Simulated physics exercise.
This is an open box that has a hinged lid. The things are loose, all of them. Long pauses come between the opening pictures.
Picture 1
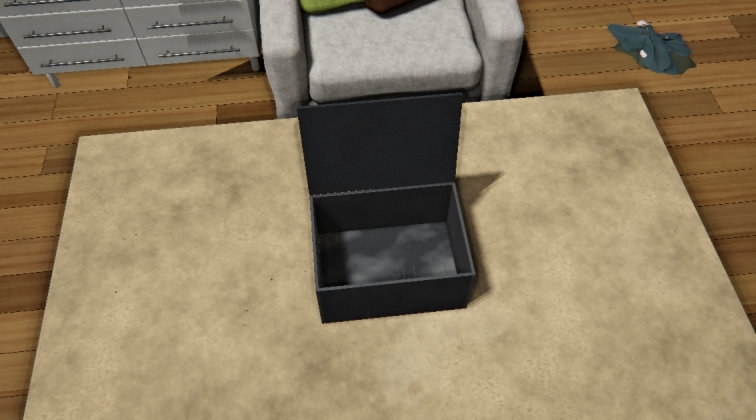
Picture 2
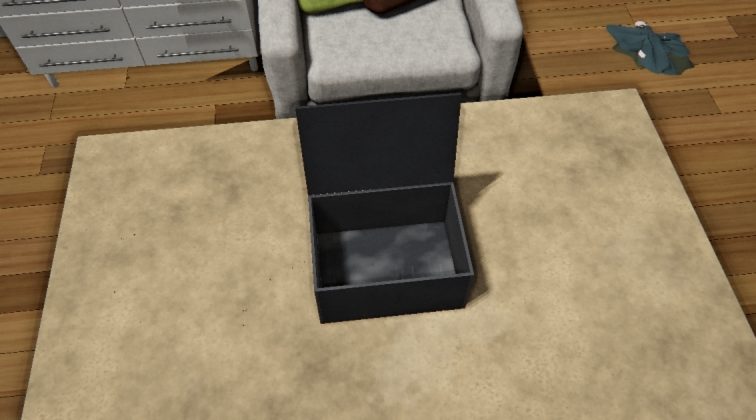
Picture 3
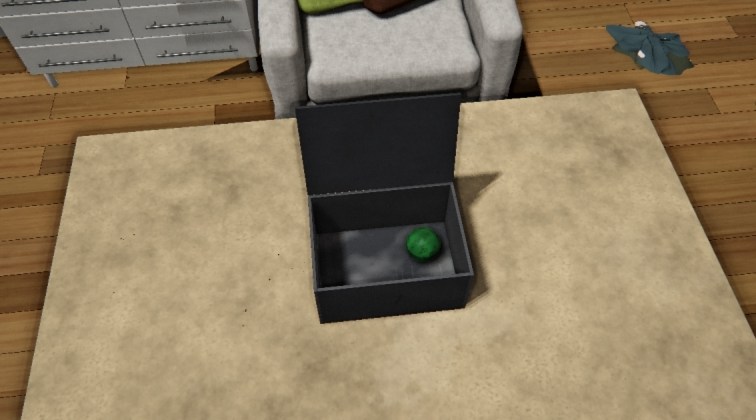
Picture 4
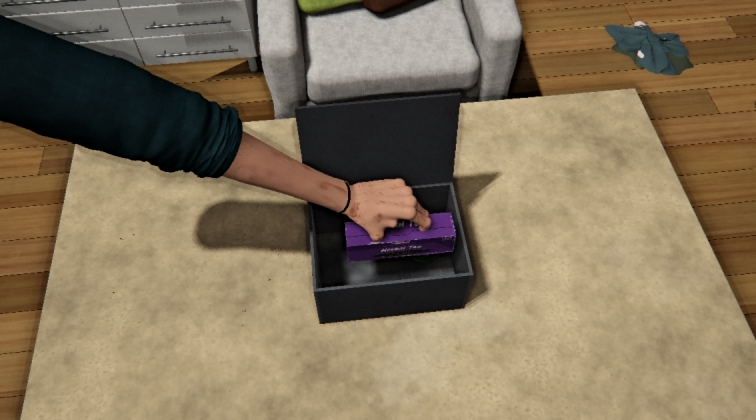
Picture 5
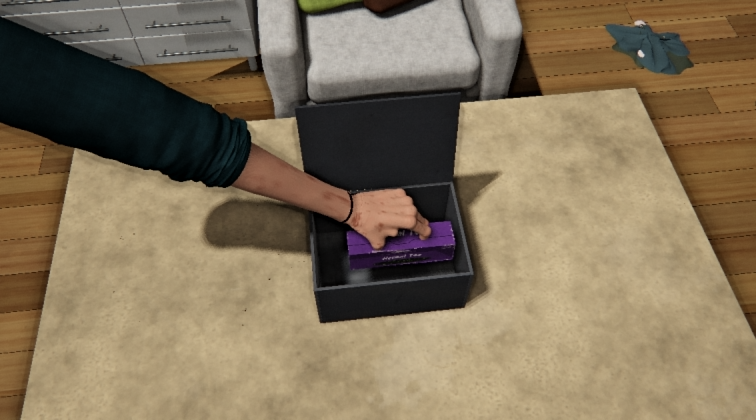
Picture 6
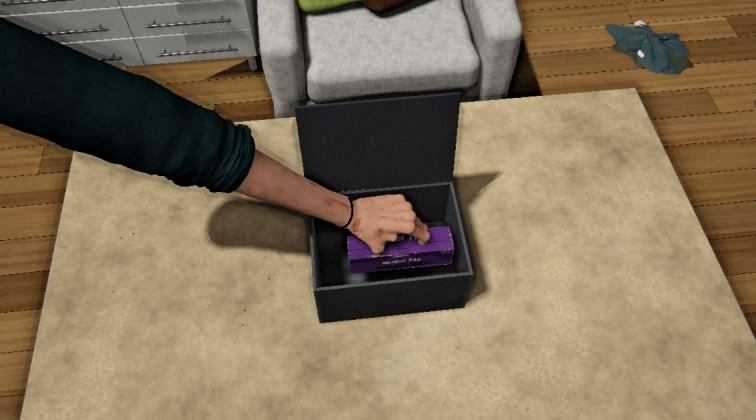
An arm in a dark teal sleeve reaches in from the left over an open black box with a raised hinged lid, seen from above on a mottled beige surface. A grey armchair and a drawer unit stand behind, with a blue cloth on the wooden floor at right. The box is empty, a green ball appears inside, then the hand lowers a purple carton slightly into it, the camera still.
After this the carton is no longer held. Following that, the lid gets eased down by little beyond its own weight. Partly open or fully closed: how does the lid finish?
Fully closed.
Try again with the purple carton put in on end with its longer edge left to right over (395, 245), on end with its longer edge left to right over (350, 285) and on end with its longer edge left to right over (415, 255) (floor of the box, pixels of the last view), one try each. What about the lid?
On the first attempt the lid can't come down, on the second it can't come down, and on the third it drops into place.
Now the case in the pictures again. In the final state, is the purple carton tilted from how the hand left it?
At the finish it goes crooked.
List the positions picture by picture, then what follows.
In the first picture, the last thing is not in view yet.
In the second picture, the last thing is not in view yet.
In the third picture, the last thing is not in view yet; green ball (423, 245).
The fourth picture shows still above its spot; purple carton (400, 237).
The fifth picture shows still above its spot; purple carton (400, 246).
The sixth picture shows put in, still held; purple carton (400, 250).
Then, 1.10 s after the last picture, lid starting down; purple carton on its side near (408, 286); green ball rolled a little.
Then, 1.80 s after the last picture, lid 38° above the rim; purple carton on its side near (408, 286); green ball rolled a little.
At rest, lid shut; tipped over in the box, purple carton; green ball in place. Seen from the same camera at the end, purple carton near (408, 286).
